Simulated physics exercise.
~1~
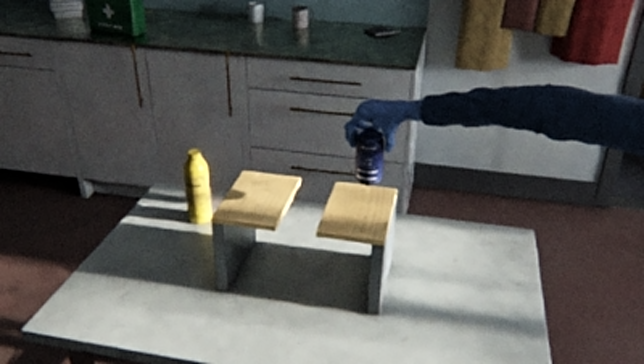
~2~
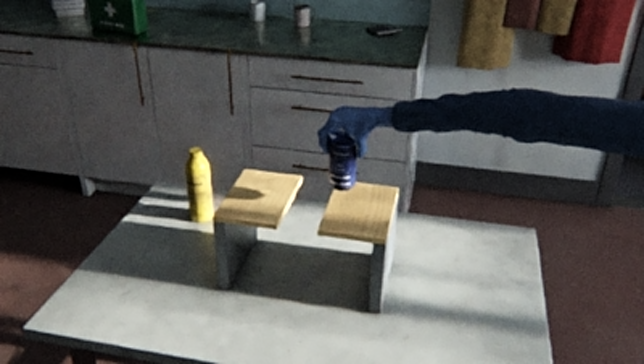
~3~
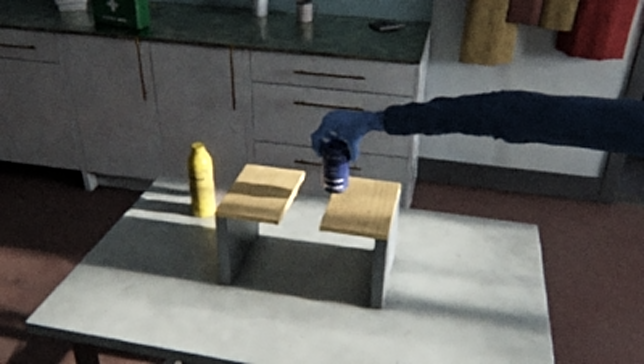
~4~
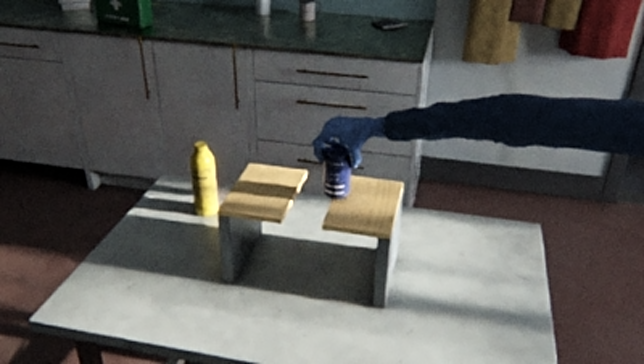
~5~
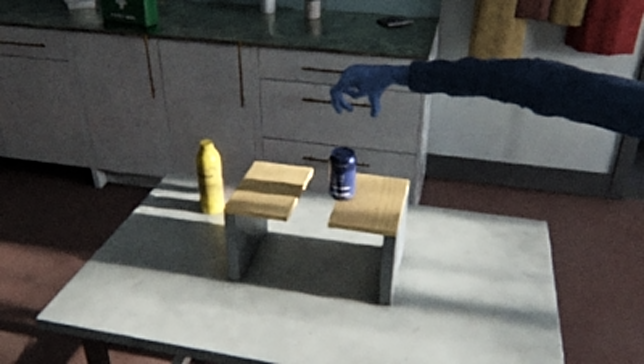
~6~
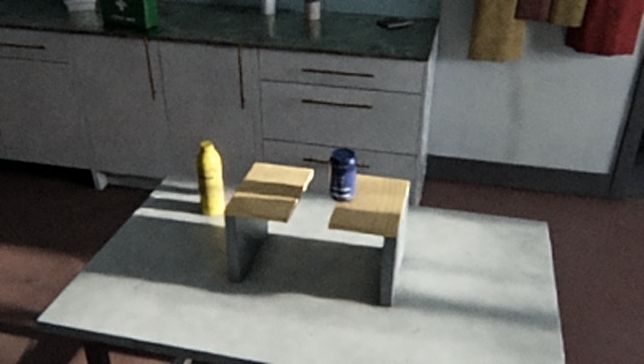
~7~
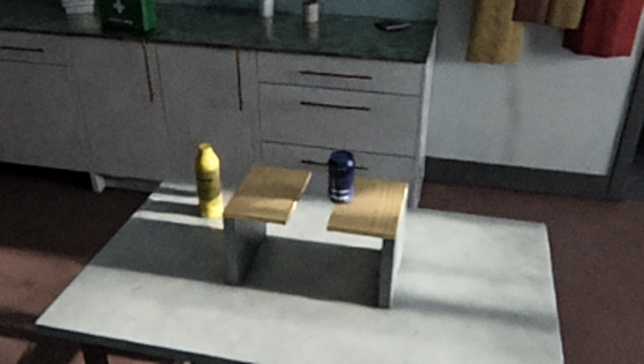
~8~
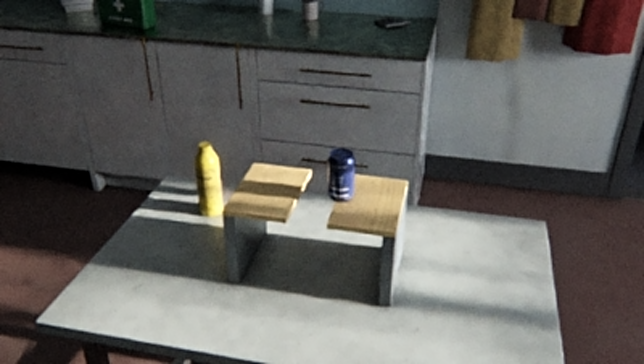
A blue-gloved hand on a dark blue sleeve reaches in from the right over a pale grey table, seen from slightly above, with white cabinets and a dark countertop behind. On the table, two wooden-topped ledges on grey supports stand with a gap between them, and a yellow bottle stands to their left. The hand carries an upright blue can leftward and lowers it at the gap, near the right ledge. It lets go, draws back and leaves the view. The can stays upright and still beside the right ledge's top, and the ledges and bottle remain in place.
